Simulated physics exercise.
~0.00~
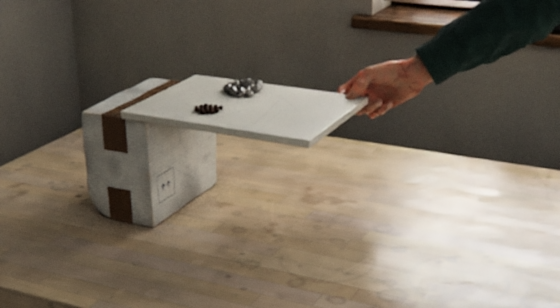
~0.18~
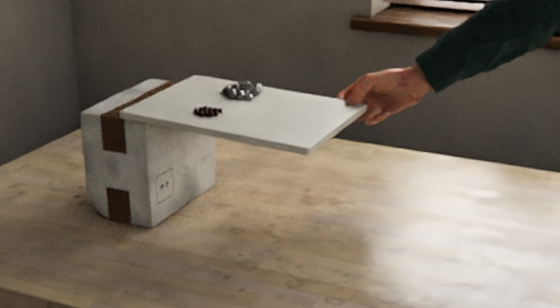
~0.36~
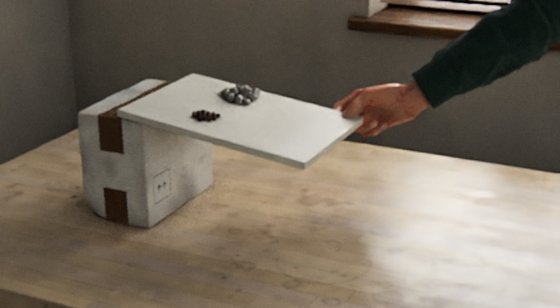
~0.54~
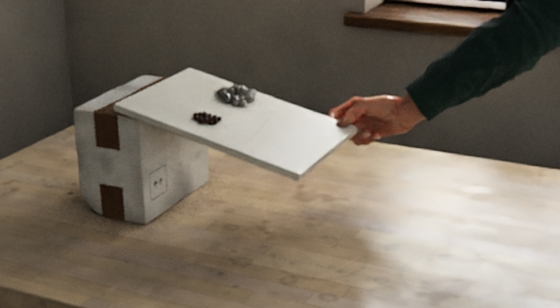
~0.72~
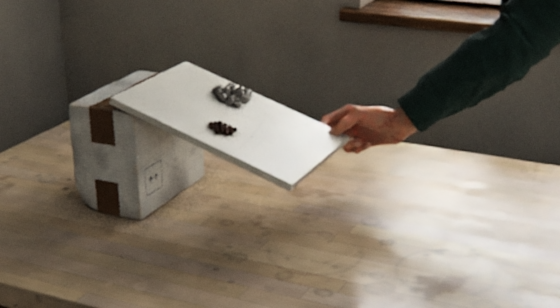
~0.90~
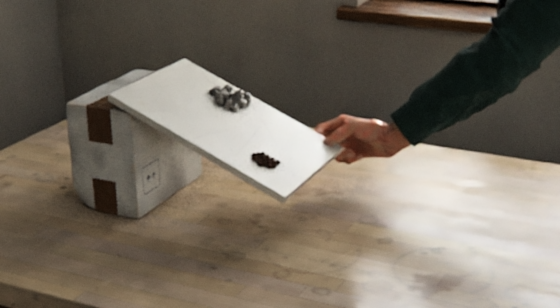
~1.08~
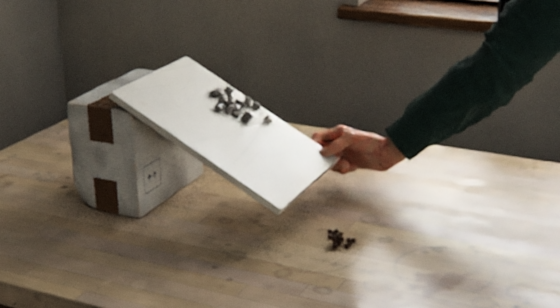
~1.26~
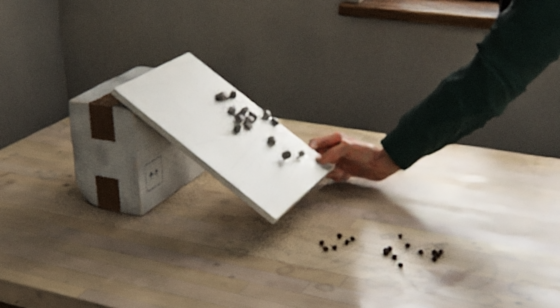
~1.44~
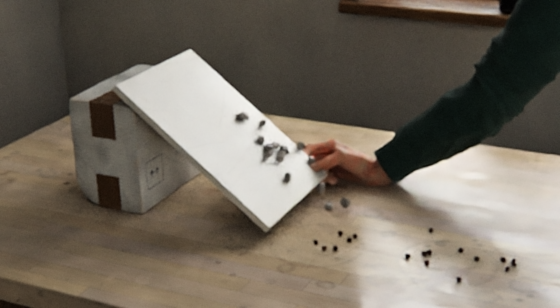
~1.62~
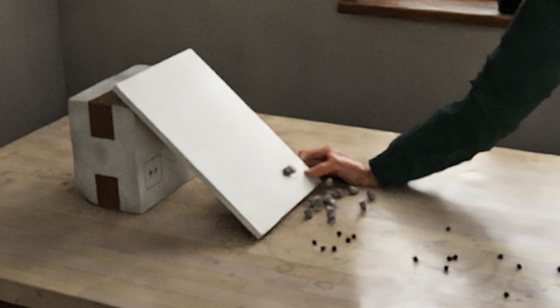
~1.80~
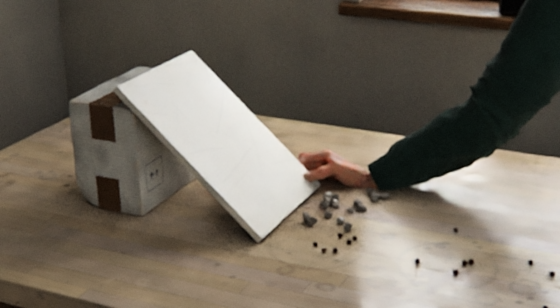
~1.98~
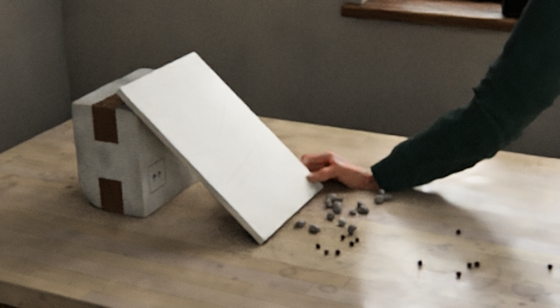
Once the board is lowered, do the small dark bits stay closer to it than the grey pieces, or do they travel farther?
The small dark bits travel farther, scattering out across the table to the right. The grey pieces come to rest close to the lower end of the board.
A hand lowers a white board into a ramp, spilling dark bits farther than grey ones.
